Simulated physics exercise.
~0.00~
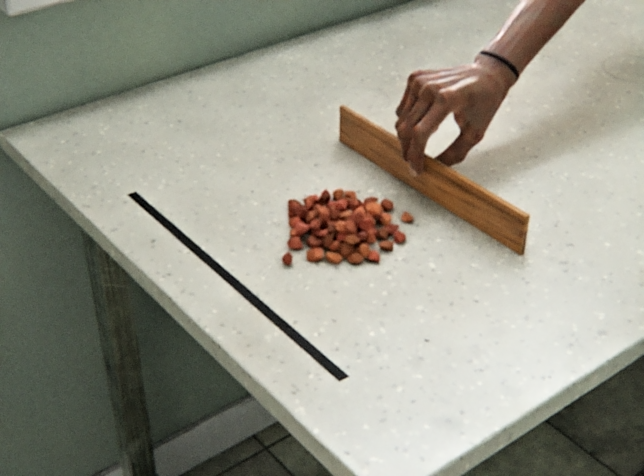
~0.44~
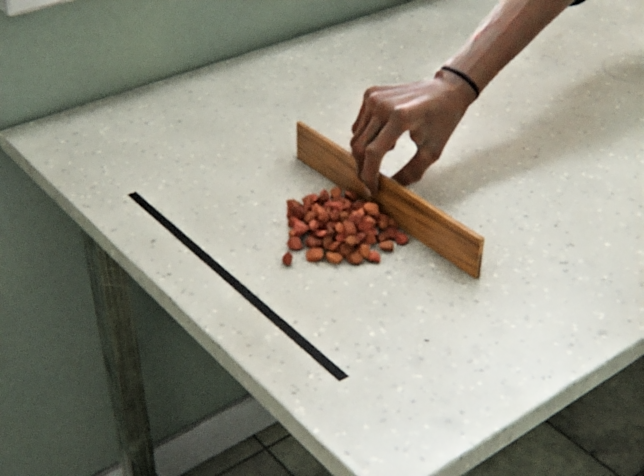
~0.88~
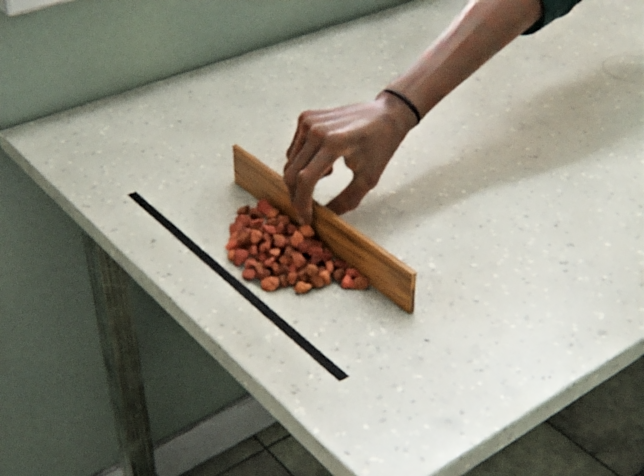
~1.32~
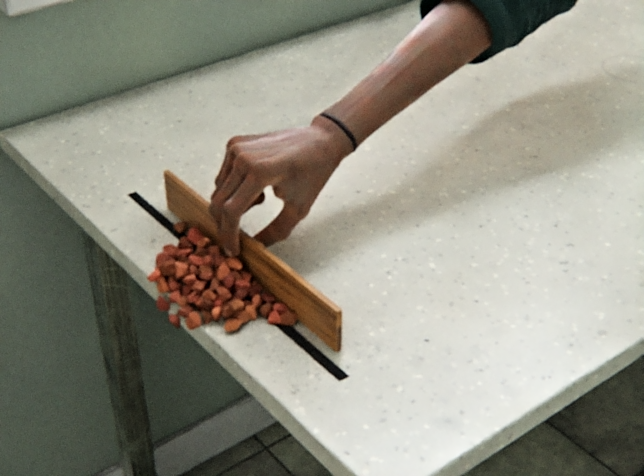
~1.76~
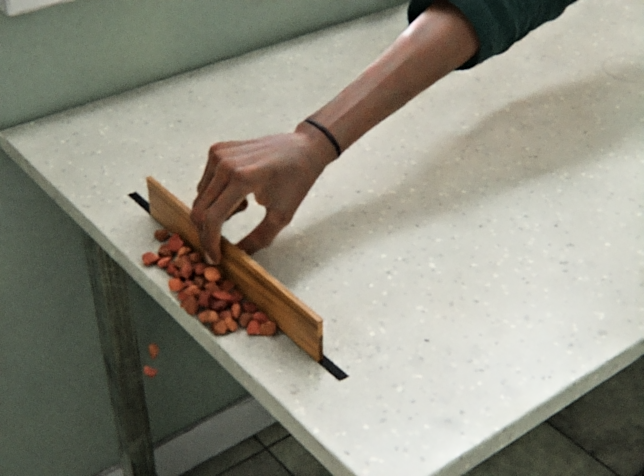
On a pale speckled tabletop beside a green wall, a hand with a dark band at the wrist holds a strip of wood upright behind a loose heap of reddish-brown bits. A line of black tape lies beyond them, near the table's edge. The hand moves the strip left and toward the viewer until it meets the heap. It pushes the bits ahead of it, across the tape and up to the edge. The strip comes to rest along the tape as a few bits drop past the edge, with many still on the table.
